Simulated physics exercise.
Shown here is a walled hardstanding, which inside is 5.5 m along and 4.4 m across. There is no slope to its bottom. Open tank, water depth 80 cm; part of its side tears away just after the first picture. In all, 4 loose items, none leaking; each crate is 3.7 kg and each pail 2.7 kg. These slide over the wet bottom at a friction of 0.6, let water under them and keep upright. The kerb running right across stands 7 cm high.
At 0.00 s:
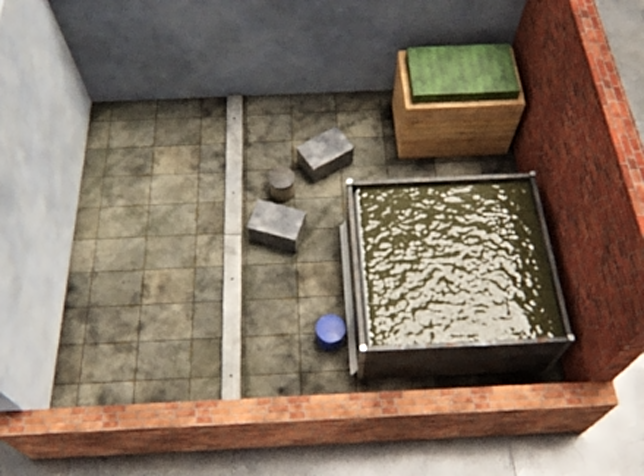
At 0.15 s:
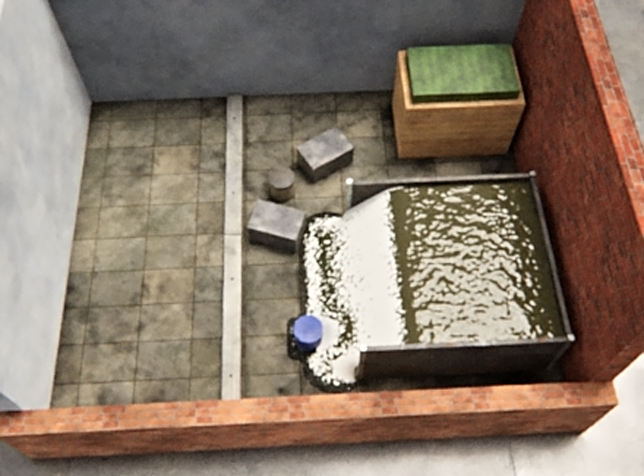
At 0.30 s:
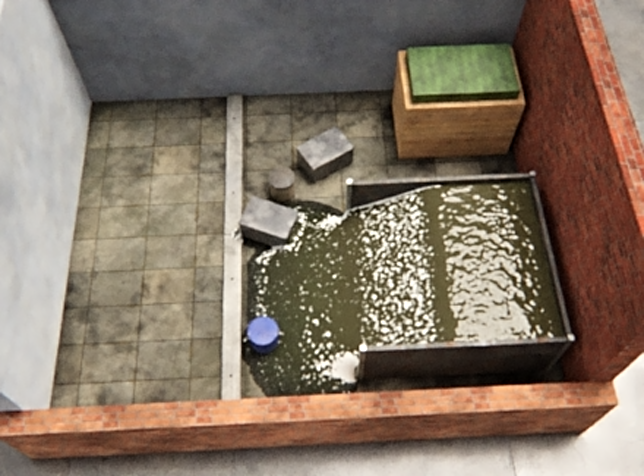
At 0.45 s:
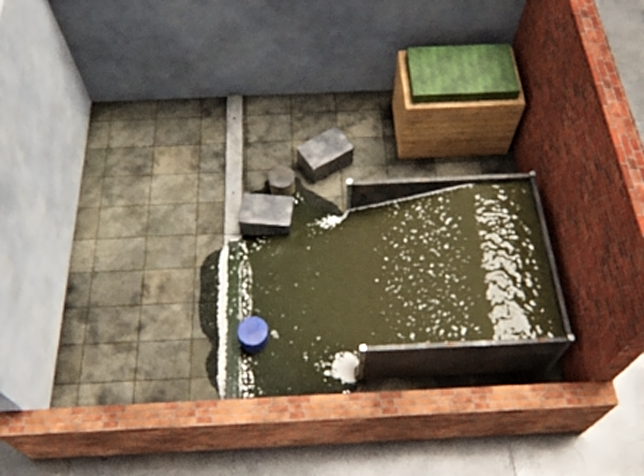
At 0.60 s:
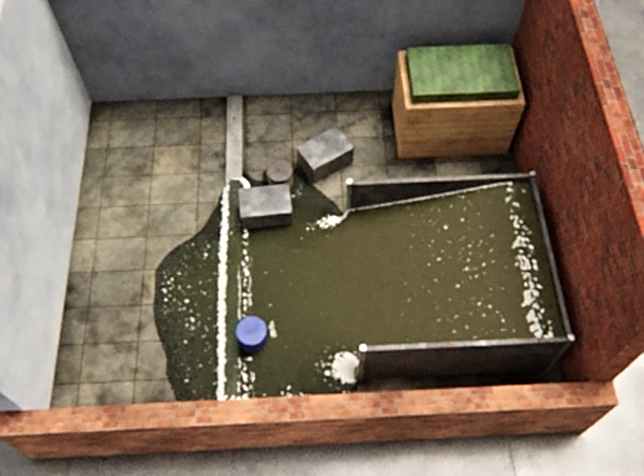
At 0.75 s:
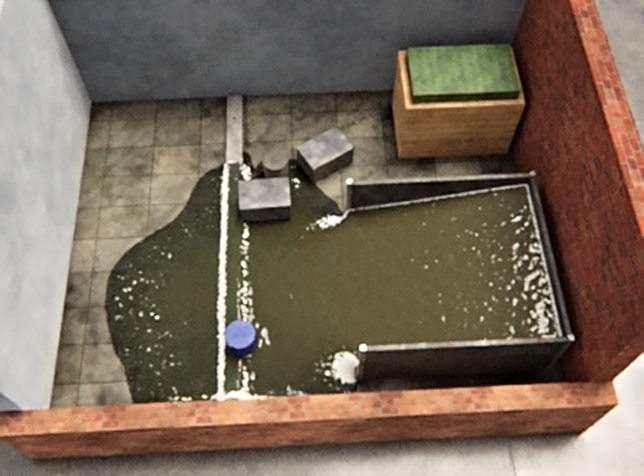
The clip shows an open tank in a walled yard losing part of its left side, and murky water pouring out, pushing a blue pail and a grey crate leftward before flowing over the kerb and spreading across the paving beyond.
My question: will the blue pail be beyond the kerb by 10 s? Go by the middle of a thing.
Made it.
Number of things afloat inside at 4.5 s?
My tally comes to 4.
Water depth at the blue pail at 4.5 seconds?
Depth: About 14 cm.
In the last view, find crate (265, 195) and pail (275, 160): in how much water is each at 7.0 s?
Close to 19 and 18 centimetres.
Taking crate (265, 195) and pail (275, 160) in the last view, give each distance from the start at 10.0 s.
One is off by 120 cm, the other by 20 cm, in the order asked.
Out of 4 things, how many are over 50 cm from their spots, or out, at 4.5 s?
Answer: 4.
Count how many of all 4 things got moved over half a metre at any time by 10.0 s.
Total: 4.
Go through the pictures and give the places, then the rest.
The blue pail at (331, 328) rests on the ground; water covers 3.8 m2; 0 of 4 have shifted, in the first picture.
The blue pail at (309, 329), on the bottom, 24 cm from its start; 4.9 m2 under water; 1 of 4 have shifted, in the second picture.
The blue pail at (263, 330) rests on the ground, 73 cm from its start; water covers 6.4 m2; 2 of 4 have shifted, in the third picture.
The blue pail at (253, 331), afloat, 84 cm from its start; water covers 7.9 m2; 2 of 4 have shifted, in the fourth picture.
The blue pail at (251, 331) floats, 85 cm from its start; 9.4 m2 under water; 3 of 4 have shifted, in the fifth picture.
The blue pail at (240, 334), afloat, 97 cm from its start; water covers 11.2 m2; 3 of 4 have shifted, in the sixth picture.
After 2.0 s the blue pail is near (41, 360), 2.9 m from its start, afloat; 1 of 4 are over the mark; 2 afloat.
After 4.5 s the blue pail is near (74, 301), 2.8 m from its start, afloat; 1 of 4 are over the mark; 4 afloat.
After 7.0 s the blue pail is near (89, 306), 2.6 m from its start, afloat; 1 of 4 are over the mark; 4 afloat.
After 10.0 s the blue pail is near (86, 326), 2.6 m from its start, afloat; 1 of 4 are over the mark; 4 afloat.
